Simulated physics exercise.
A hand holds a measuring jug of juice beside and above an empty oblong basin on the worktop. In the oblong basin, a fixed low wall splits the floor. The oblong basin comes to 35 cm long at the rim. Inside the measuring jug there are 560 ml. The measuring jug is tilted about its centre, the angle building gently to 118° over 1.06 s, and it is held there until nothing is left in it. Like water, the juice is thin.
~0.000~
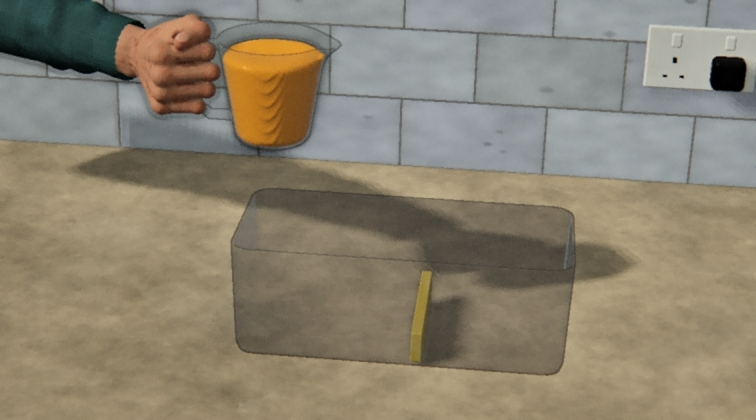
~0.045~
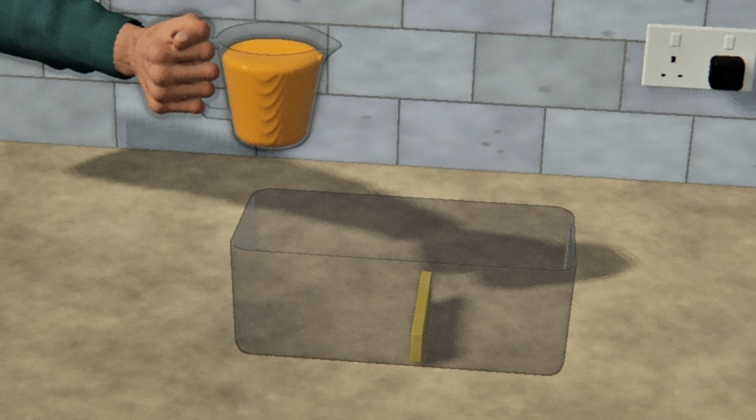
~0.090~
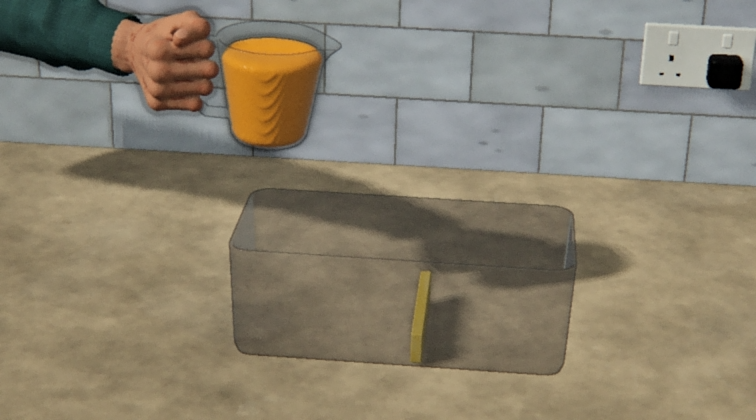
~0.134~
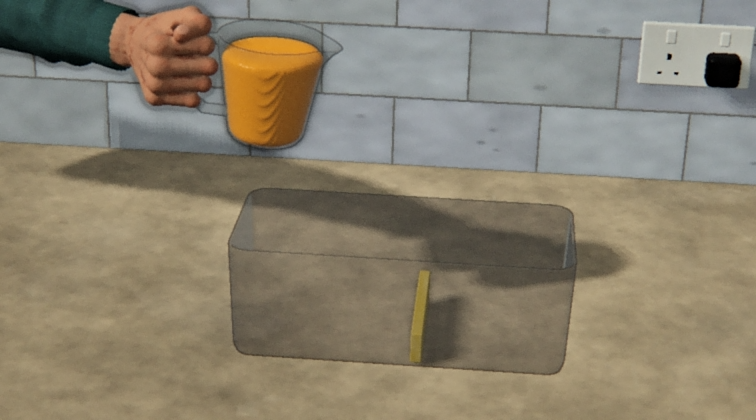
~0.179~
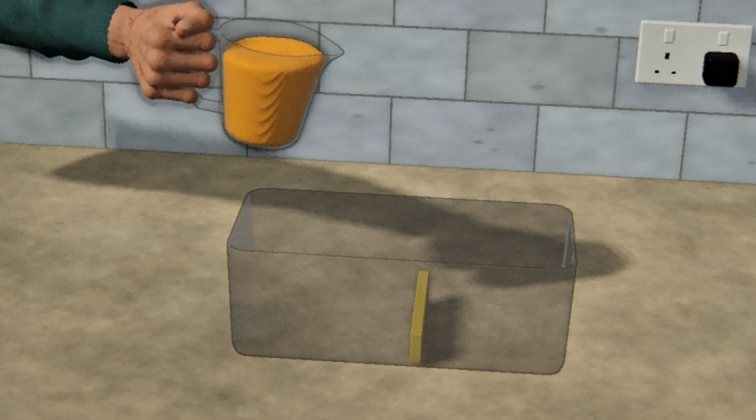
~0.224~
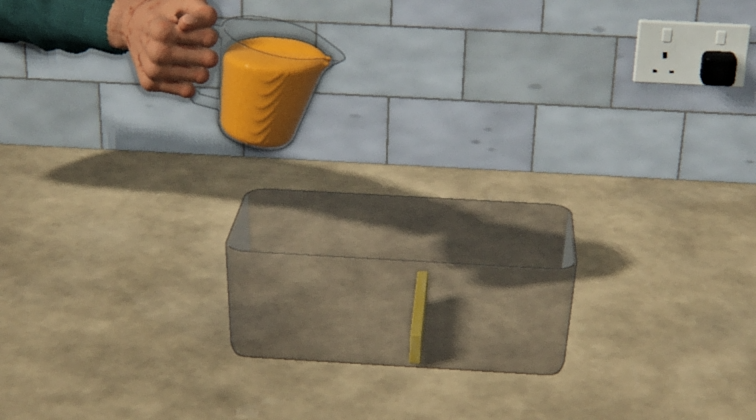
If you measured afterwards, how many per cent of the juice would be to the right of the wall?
About 16 out of 100.
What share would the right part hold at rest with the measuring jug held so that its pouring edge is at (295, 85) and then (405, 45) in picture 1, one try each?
10 per cent first, 85 per cent second.
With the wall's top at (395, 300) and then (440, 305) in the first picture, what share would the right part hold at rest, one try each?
One try each: Around 45 percent and then around 10 percent.
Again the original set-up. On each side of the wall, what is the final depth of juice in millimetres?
I'd say close to 16 mm on the left, close to 4 mm on the right.
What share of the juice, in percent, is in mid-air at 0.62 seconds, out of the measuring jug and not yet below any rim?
Close to 24 per cent, I'd say.
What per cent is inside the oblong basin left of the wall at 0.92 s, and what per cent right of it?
I'd say some 72 in a hundred on the left and 10 on the right.
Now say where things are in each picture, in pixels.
In the first picture, tilt 0°; pouring edge (341, 44); surface from (225, 49) to (325, 55); the oblong basin's rim runs from (243, 218) to (573, 241); the wall's top is at (422, 303).
In the second picture, tilt 1°; pouring edge (341, 45); surface from (224, 49) to (324, 55).
In the third picture, tilt 2°; pouring edge (342, 46); surface from (224, 48) to (324, 55).
In the fourth picture, tilt 5°; pouring edge (343, 48); surface from (224, 46) to (324, 55).
In the fifth picture, tilt 8°; pouring edge (344, 52); surface from (224, 47) to (327, 56).
In the sixth picture, tilt 13°; pouring edge (346, 58); surface from (226, 48) to (331, 57).
By 0.62 s the tilt is 75° and 64 per cent is still to pour, 10 is left of the wall and 1 right of it.
By 0.92 s the tilt is 113° and 6 per cent is still to pour, 71 is left of the wall and 11 right of it.
By 1.23 s the tilt is 118° and 0 per cent is still to pour, 82 is left of the wall and 15 right of it.
By 1.56 s the tilt is 118° and 0 per cent is still to pour, 82 is left of the wall and 16 right of it.
At rest 82 per cent lies left of the wall, 16 right of it and 2 outside.
